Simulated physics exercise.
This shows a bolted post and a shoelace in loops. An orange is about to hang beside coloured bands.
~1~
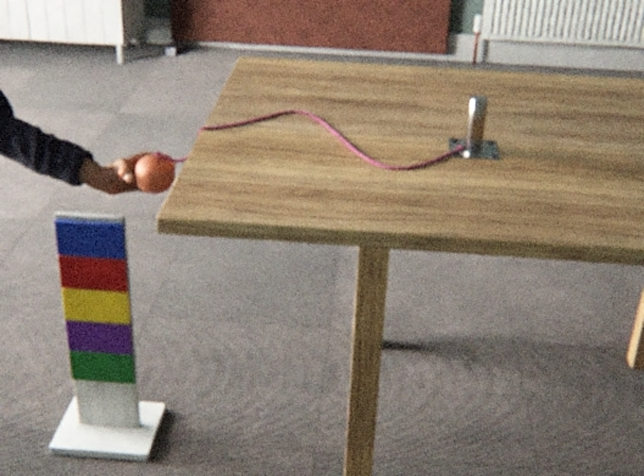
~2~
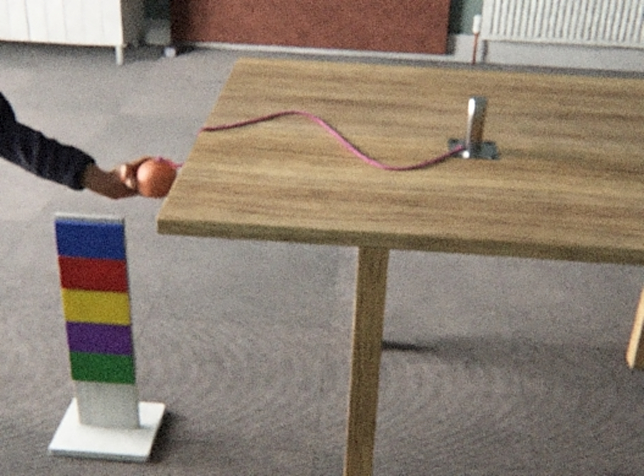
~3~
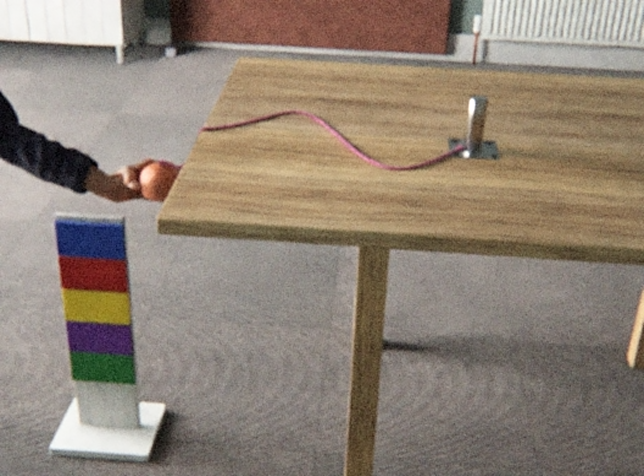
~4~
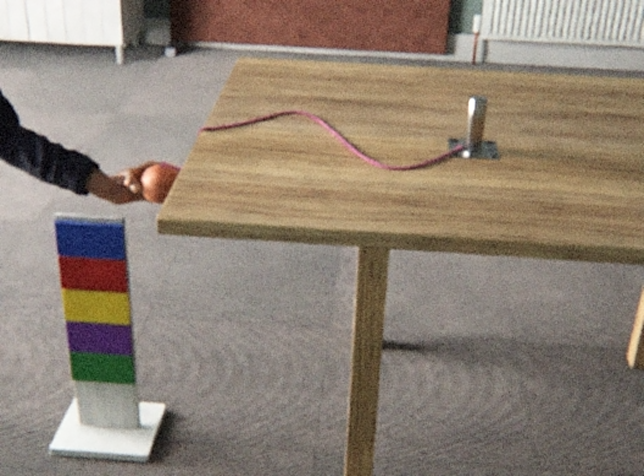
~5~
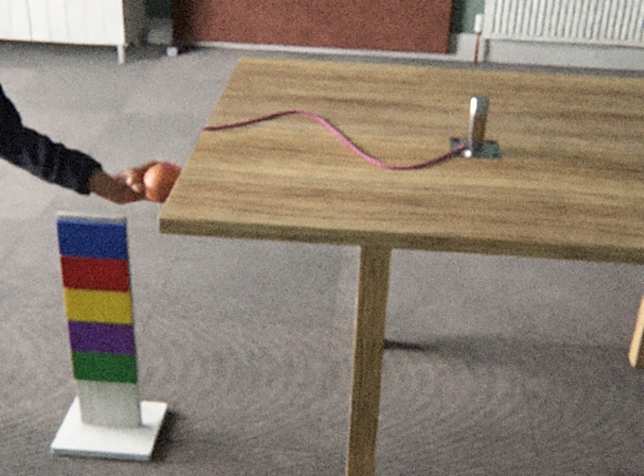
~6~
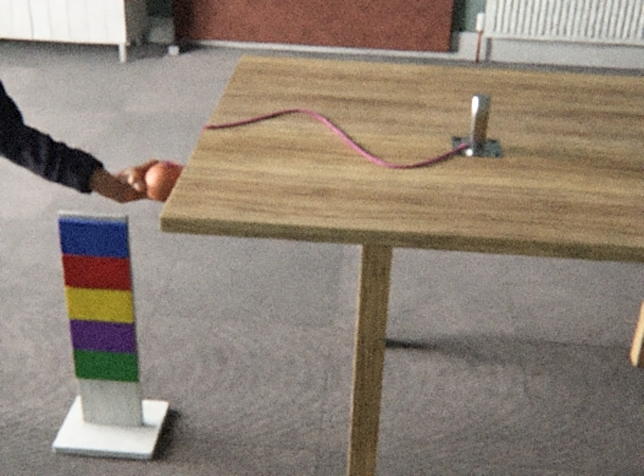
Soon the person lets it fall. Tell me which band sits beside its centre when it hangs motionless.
The yellow one sits beside it.
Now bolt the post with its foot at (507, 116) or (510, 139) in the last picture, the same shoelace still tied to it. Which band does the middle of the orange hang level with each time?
Taking the two spots in turn: Red, then red.
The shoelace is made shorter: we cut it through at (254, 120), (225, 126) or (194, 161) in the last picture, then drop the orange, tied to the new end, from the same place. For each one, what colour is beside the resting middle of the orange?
Try 1 - no band; try 2 - blue; try 3 - red.
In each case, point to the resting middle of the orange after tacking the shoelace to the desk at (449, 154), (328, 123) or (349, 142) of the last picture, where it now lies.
Results: (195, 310); (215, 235); (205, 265).
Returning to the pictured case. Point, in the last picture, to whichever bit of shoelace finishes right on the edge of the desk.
It's the point at about (303, 111).
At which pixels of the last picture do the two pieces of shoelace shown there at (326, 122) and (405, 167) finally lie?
They end up at (238, 136) and (378, 142).
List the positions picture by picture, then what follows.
Orange (155, 174); blue (89, 241); red (93, 275); yellow (96, 307); purple (99, 338); green (102, 368), in the first picture.
Orange (157, 179); shoelace through (439, 159) (371, 162) (331, 130) (282, 114) (218, 128), in the second picture.
Orange (160, 182), in the third picture.
Orange (162, 184); shoelace through (439, 159) (371, 162) (331, 130) (282, 113) (218, 128), in the fourth picture.
Orange (163, 184), in the fifth picture.
Orange (165, 183); shoelace through (442, 157) (375, 160) (334, 128) (285, 112) (221, 126), in the sixth picture.
Early on, orange near (237, 309); level with yellow.
Midway, orange near (187, 312); level with yellow.
Finally, orange near (200, 315); level with yellow. Its centre hangs level with the yellow band.
